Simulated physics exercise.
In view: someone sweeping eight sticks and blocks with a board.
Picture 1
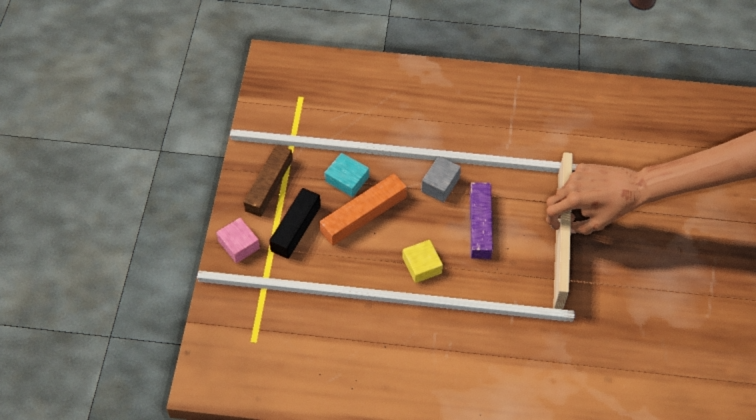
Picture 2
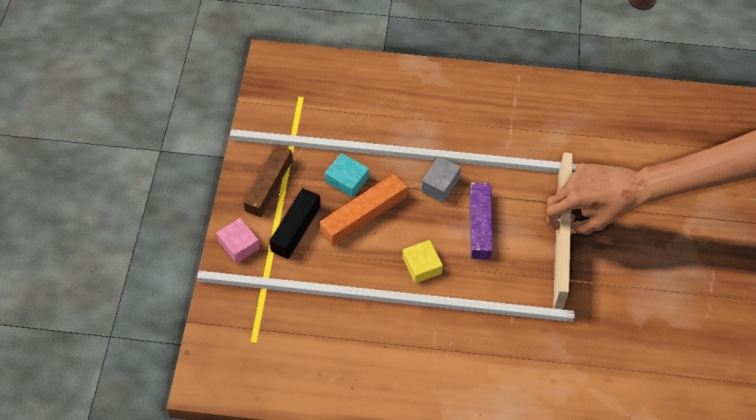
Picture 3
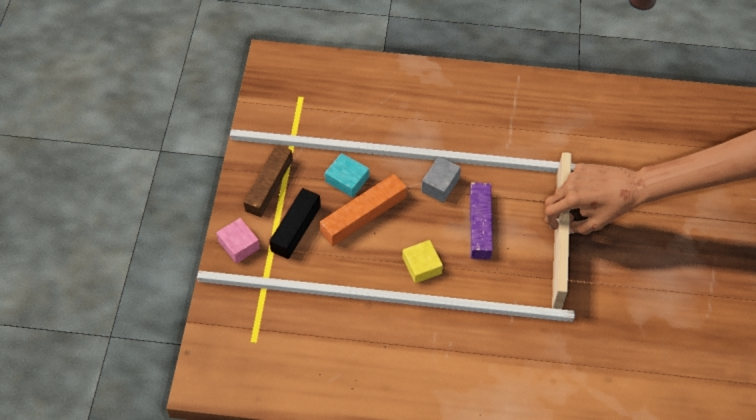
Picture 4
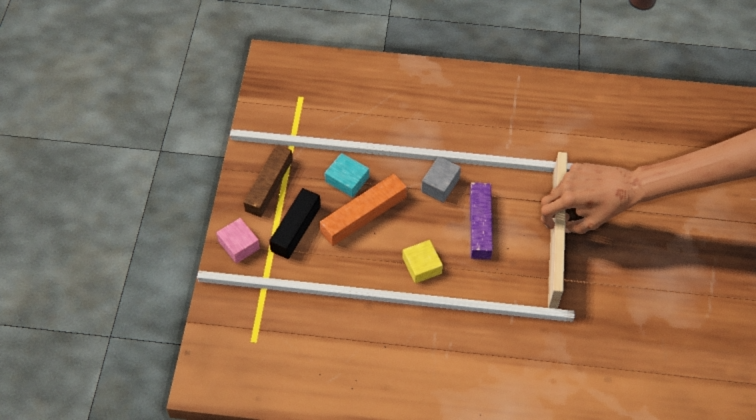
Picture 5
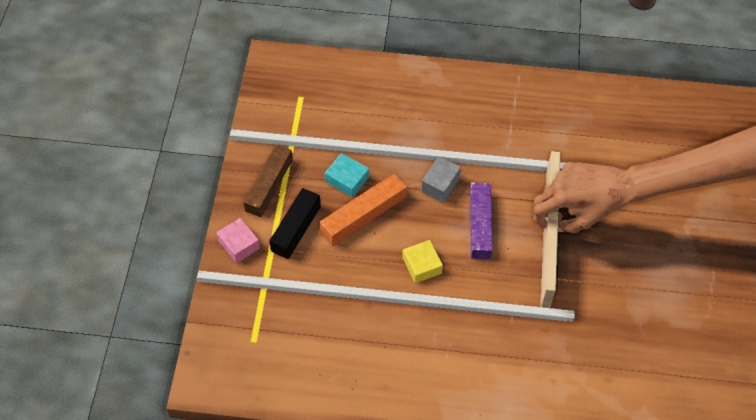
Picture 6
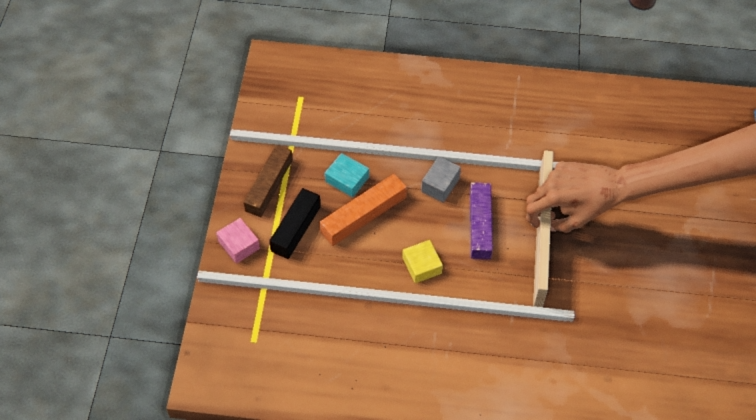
A hand slides an upright wooden board a short way left between two pale rails on a wooden table, while the eight coloured sticks and blocks lying ahead of it, some near a yellow tape line, stay still.
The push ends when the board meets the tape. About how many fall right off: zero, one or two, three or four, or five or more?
In the end the number that fall off is one or two.
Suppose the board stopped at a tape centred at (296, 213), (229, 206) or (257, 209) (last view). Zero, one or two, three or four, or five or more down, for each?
For each place: Either one or two; at least five; 3 or 4.
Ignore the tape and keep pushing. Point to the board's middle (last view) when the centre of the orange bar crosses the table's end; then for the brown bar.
Its middle is around (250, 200) and around (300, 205).
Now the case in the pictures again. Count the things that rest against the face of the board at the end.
It touches 3.
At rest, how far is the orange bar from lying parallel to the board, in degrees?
About 10°.
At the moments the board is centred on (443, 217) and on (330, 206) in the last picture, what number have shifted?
At the one place 3, at the other 8.
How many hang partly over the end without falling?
The number is 2.
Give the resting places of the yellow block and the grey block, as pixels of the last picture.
Near (252, 257) and (273, 149).
Soon after, none off yet; pink block at rest near (238, 241); brown bar at rest near (269, 181); black stick at rest near (295, 223).
At rest, the number that fall off is one or two; fallen, brown bar and pink block.
